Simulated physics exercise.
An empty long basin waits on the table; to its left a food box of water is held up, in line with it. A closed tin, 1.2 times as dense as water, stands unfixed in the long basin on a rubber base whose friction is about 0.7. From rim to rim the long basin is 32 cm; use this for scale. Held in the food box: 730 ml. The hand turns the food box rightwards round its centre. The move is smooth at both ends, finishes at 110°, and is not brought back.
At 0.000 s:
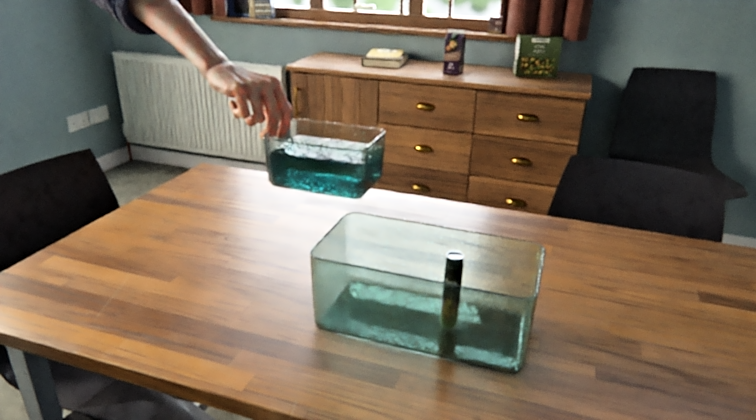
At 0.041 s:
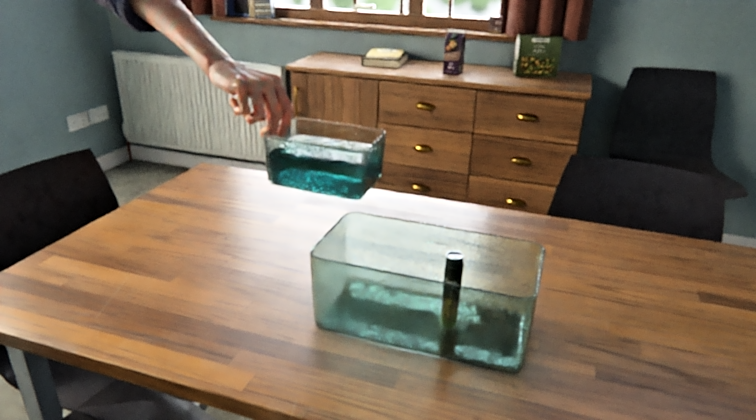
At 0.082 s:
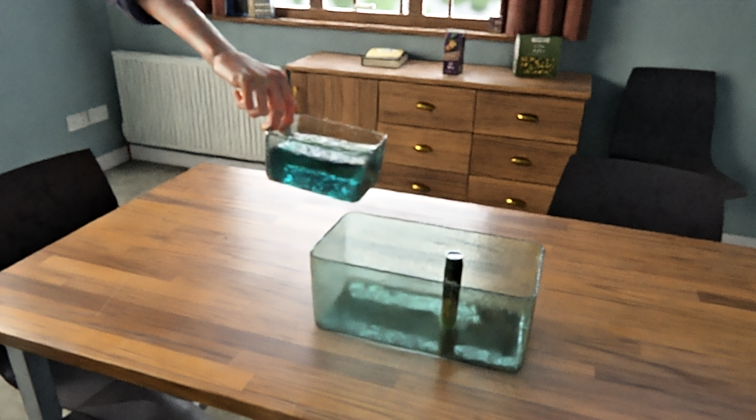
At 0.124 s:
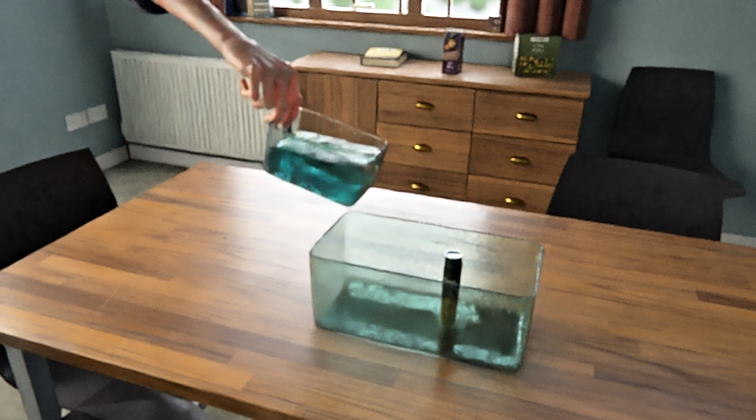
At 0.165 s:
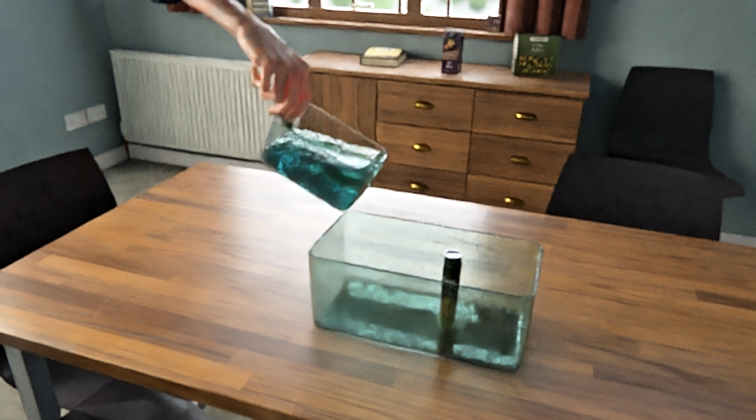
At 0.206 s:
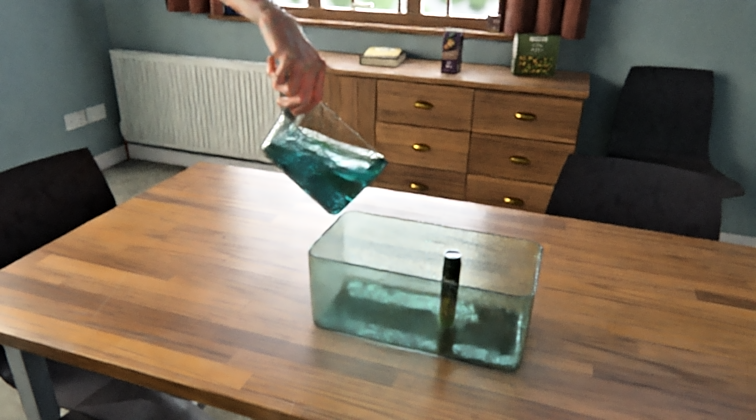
At first, a hand holds a clear container of blue-green water nearly level above a wooden table, to the left of a larger glass basin with a dark cylinder standing in it. The hand then turns the container steadily rightwards, its right side dipping until it leans at a marked slant.
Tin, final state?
It never tumbles.
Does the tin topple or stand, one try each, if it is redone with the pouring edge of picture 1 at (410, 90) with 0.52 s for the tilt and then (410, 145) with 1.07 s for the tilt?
Trial 1 - tin tips; trial 2 - tin stays standing.
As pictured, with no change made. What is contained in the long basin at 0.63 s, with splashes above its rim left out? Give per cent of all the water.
Roughly 94 percent of it.
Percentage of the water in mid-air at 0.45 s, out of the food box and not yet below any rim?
Close to 32 in a hundred.
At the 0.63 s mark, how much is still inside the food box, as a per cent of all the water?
Close to 2 in a hundred.
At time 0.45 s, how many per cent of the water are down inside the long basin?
The basin holds roughly 54 in a hundred parts at that moment.
By 0.45 s the tilt is 105° and 13 per cent is still to pour; the tin stands where it began.
By 0.63 s the tilt is 110° and 2 per cent is still to pour; the tin stands where it began.
By 0.82 s the tilt is 110° and 0 per cent is still to pour; the tin stands where it began.
By 1.02 s the tilt is 110° and 0 per cent is still to pour; the tin stands where it began.
At rest the tin stands where it began.
